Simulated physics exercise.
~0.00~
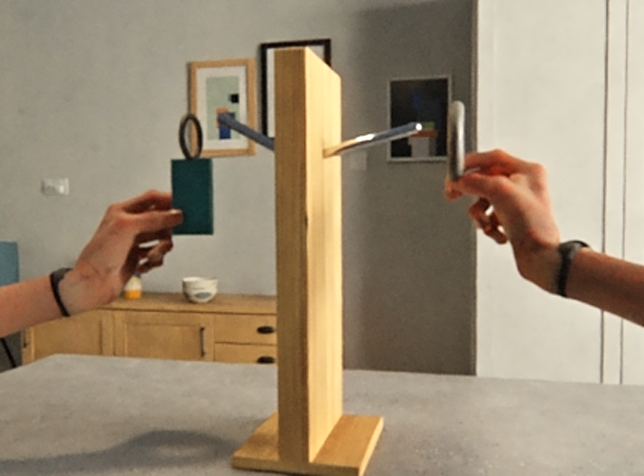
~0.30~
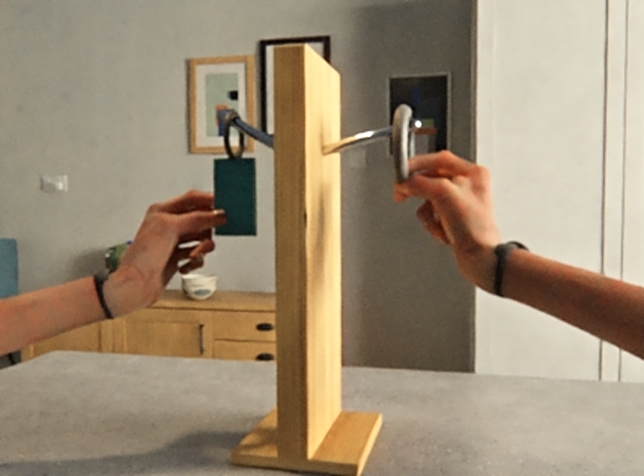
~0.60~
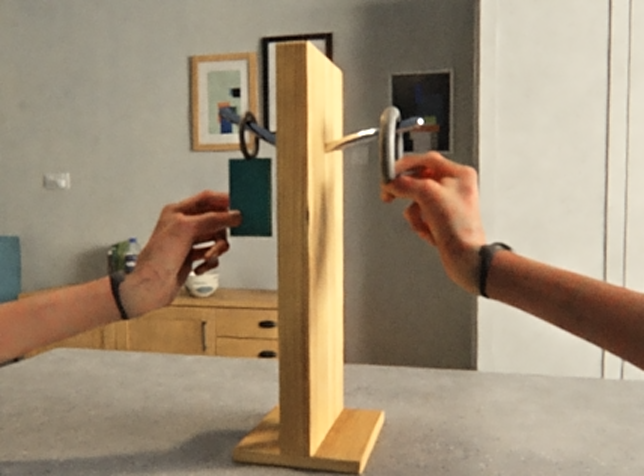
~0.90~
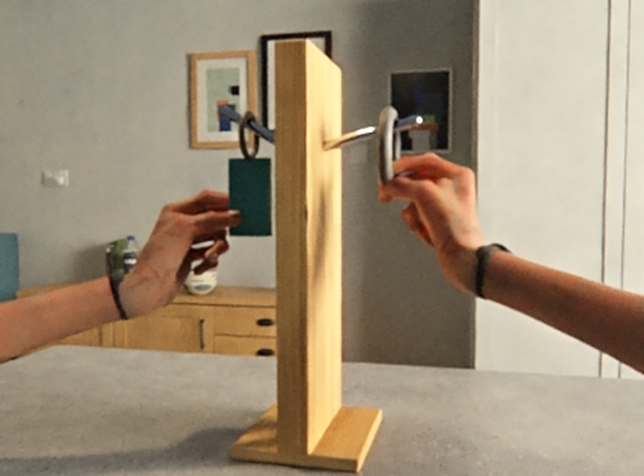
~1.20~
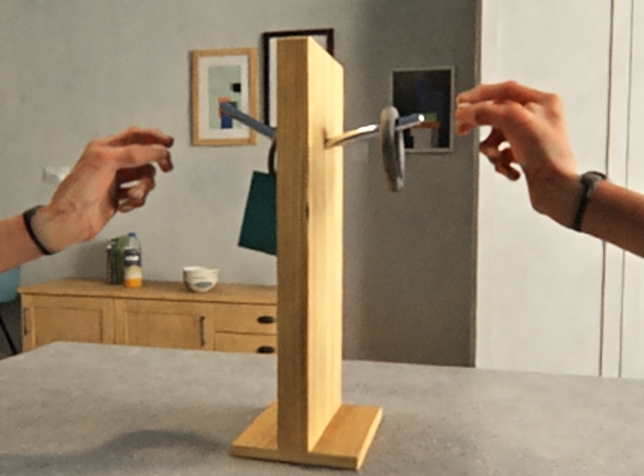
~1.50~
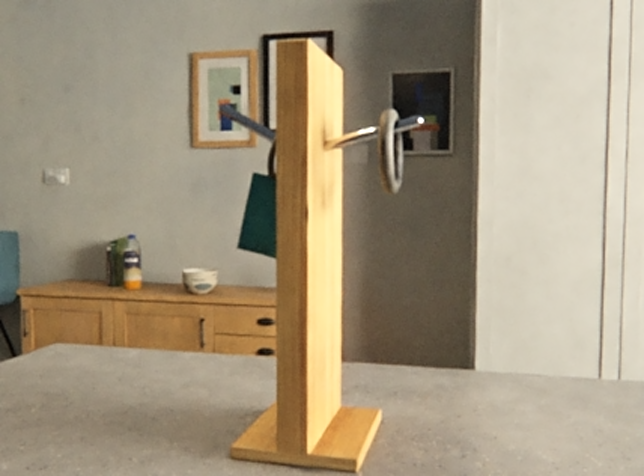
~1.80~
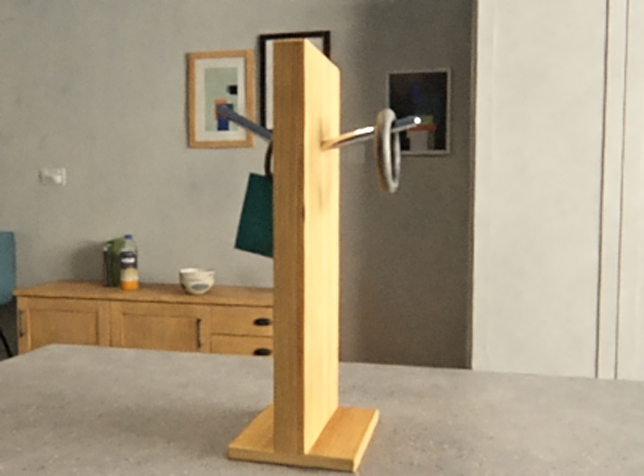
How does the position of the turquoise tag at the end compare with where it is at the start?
At the start the turquoise tag is held in a hand out to the left of the stand. By the end it is farther right and slightly lower, hanging at a slight tilt from the left peg, close against the wooden post.
